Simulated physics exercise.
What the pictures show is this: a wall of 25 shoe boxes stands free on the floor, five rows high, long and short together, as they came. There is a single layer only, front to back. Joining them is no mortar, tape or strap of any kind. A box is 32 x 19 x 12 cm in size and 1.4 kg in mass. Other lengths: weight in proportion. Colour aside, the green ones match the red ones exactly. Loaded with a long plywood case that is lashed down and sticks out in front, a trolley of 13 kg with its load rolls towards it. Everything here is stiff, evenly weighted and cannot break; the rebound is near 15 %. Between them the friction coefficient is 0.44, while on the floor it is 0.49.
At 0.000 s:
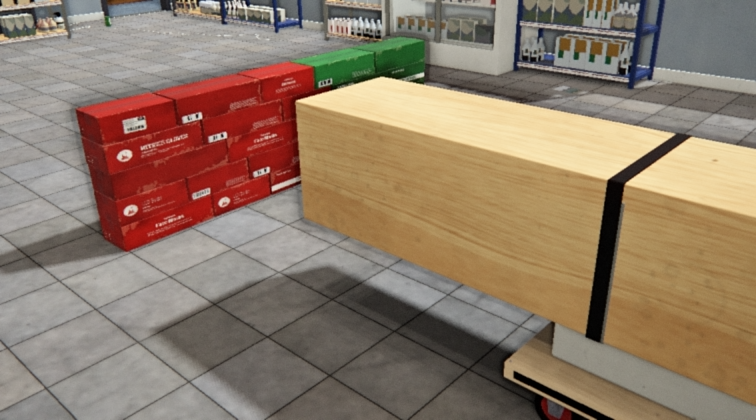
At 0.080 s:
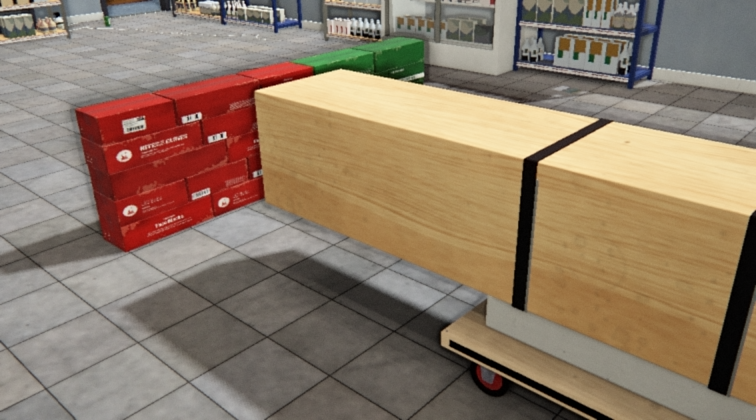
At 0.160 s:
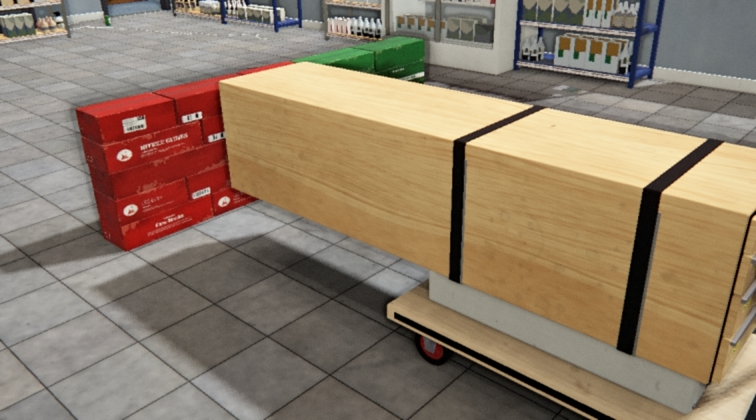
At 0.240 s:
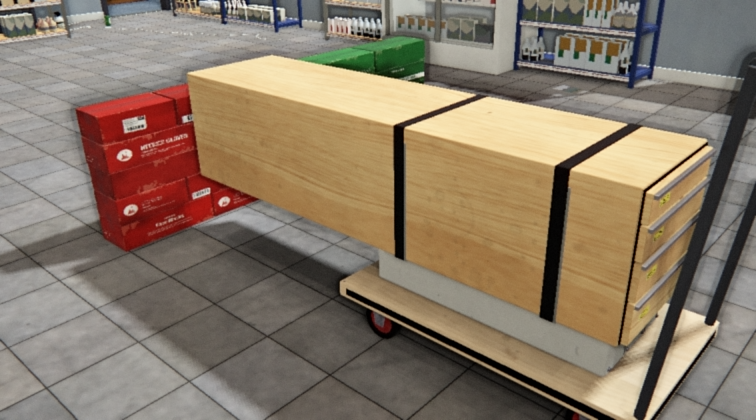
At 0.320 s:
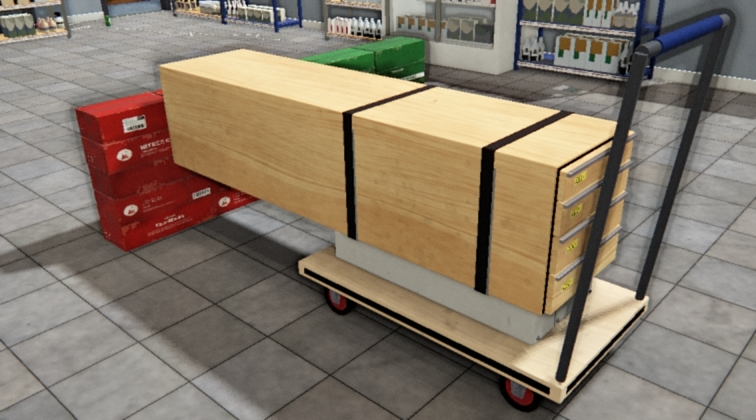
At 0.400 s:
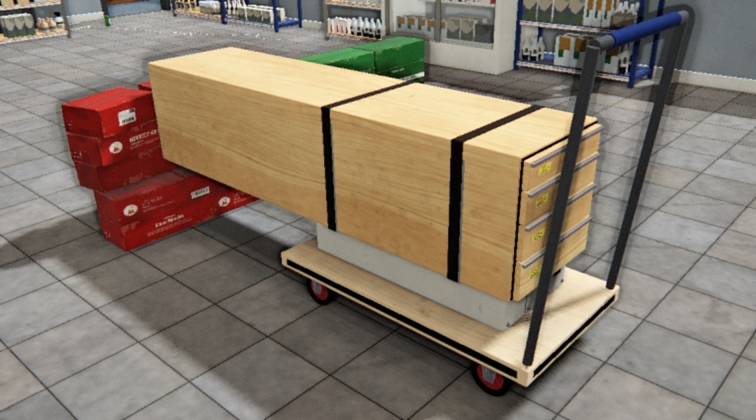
A trolley carrying a long, strapped wooden case that juts out in front rolls leftward across a tiled floor towards a low wall of red and green boxes, then the case pushes into the red ones, shifting several out of line.
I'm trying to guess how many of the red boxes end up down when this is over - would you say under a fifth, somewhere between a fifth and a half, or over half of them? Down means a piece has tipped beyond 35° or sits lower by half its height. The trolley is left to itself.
I would say over half of them.
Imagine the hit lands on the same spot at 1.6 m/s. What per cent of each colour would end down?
Red 60%, green 10%.
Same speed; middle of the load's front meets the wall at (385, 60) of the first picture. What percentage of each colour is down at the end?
The red ones would be 0 per cent down and the green ones 50 per cent.
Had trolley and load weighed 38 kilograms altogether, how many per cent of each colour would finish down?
The split would be red 50, then green 0 per cent.
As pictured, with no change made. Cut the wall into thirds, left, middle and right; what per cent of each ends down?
70 / 50 / 10 %, left to right.
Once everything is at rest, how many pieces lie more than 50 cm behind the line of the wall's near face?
Estimate: Some 6.
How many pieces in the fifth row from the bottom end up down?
I count 4 down there.
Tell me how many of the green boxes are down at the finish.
For green, 1.
After 0.64 s, load 35 cm past the wall's line, still rolling; 5 of the 14 red boxes down (5 of 25 in all colours); top red box leaning 25°, 15 cm lower; top green box shifted 24 mm.
After 1.22 s, load 86 cm past the wall's line, still rolling; 9 of the 14 red boxes down (10 of 25 in all colours); top red box upside down; top green box leaning 59°, 11 cm lower.
At rest (2.7 s), load 1.00 m past the wall's line, stopped; 9 of the 14 red boxes down (10 of 25 in all colours); top red box upside down; top green box upside down. That is 64 per cent. As the last picture would show them, middles, top red box near (147, 136), top green box near (335, 121).
